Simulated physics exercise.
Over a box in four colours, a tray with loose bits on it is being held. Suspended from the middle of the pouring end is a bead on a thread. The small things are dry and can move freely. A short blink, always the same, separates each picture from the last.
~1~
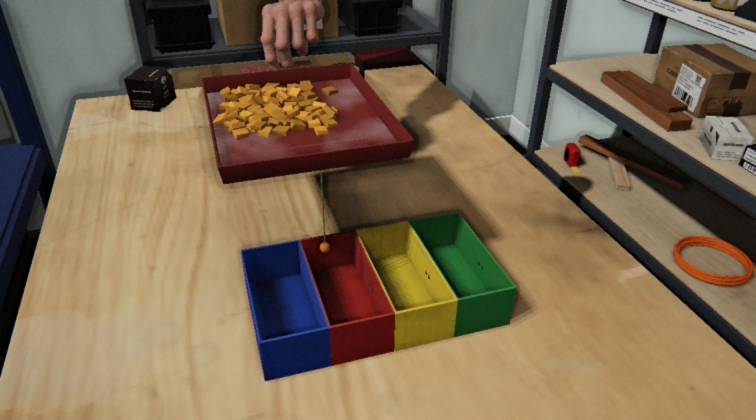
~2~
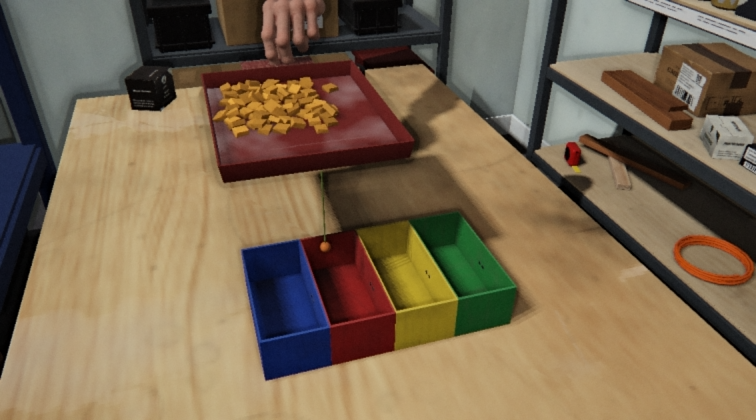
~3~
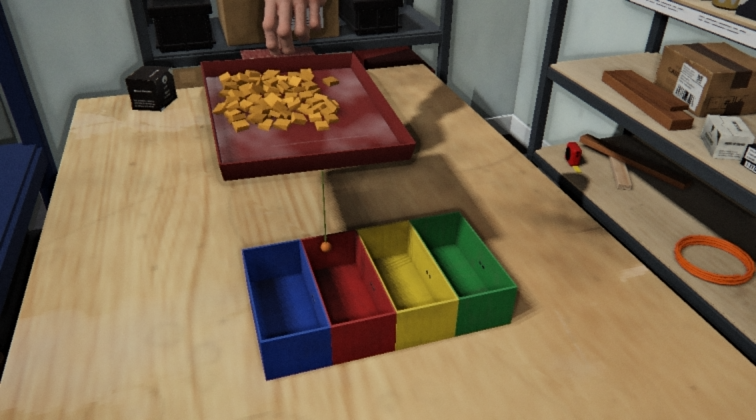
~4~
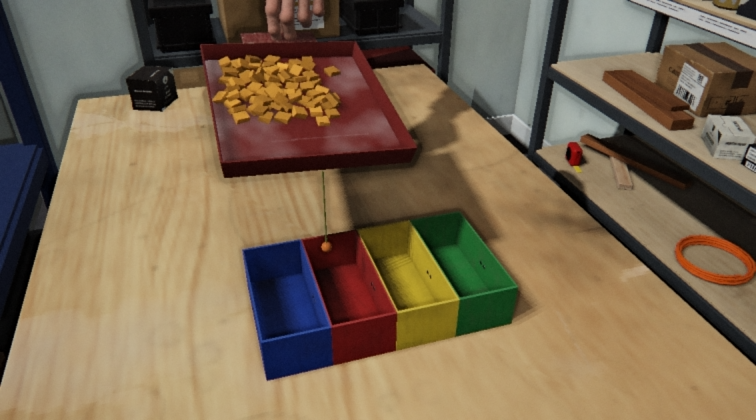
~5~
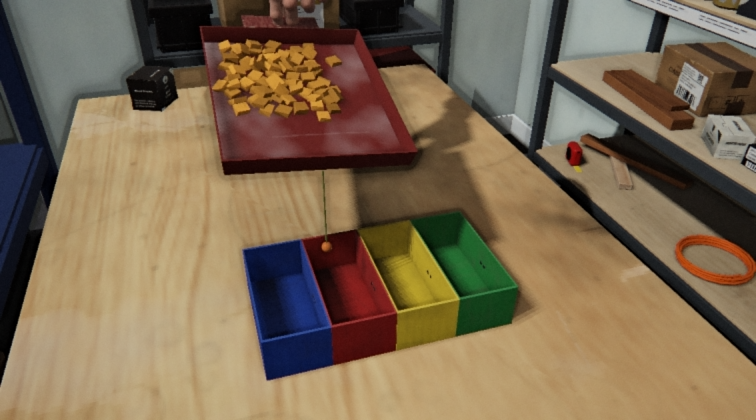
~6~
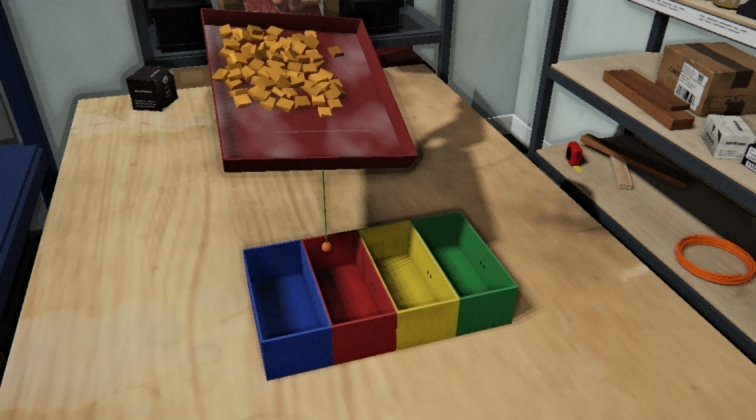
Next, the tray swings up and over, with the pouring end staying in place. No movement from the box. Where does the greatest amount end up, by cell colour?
In the yellow cell.
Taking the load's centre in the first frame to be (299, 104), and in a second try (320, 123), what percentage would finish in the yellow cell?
Roughly 70 % and then 80 %.
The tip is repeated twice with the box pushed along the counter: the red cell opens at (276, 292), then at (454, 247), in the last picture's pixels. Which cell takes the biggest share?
For the first spot the answer is the green cell, and for the second spot it is blue.
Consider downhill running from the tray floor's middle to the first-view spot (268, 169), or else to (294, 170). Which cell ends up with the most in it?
First try: That blue cell; second try: The blue cell.
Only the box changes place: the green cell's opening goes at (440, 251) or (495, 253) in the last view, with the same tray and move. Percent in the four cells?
About 100 per cent, then about 100 per cent.
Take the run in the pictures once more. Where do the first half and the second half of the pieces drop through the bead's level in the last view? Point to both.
Early-half point (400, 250); late-half point (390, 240).
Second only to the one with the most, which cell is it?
The answer here is the cell in red.
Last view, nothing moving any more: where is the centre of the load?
The centre ends up roughly at (406, 299).
Just after the last frame, tray tipped steeply; the larger part on the tray; about a tenth falling or outside the box.
A moment on, tray tipped past a quarter turn; roughly half on the tray; roughly half in the yellow cell; about a tenth in the red cell; about a tenth in the green cell; just a few falling or outside the box.
Further on, tray tipped past a quarter turn; roughly two thirds in the yellow cell; roughly a quarter in the red cell; about a tenth in the green cell.
When it is over, tray tipped past a quarter turn; roughly two thirds in the yellow cell; roughly a quarter in the red cell; about a tenth in the green cell; not one in the blue cell.
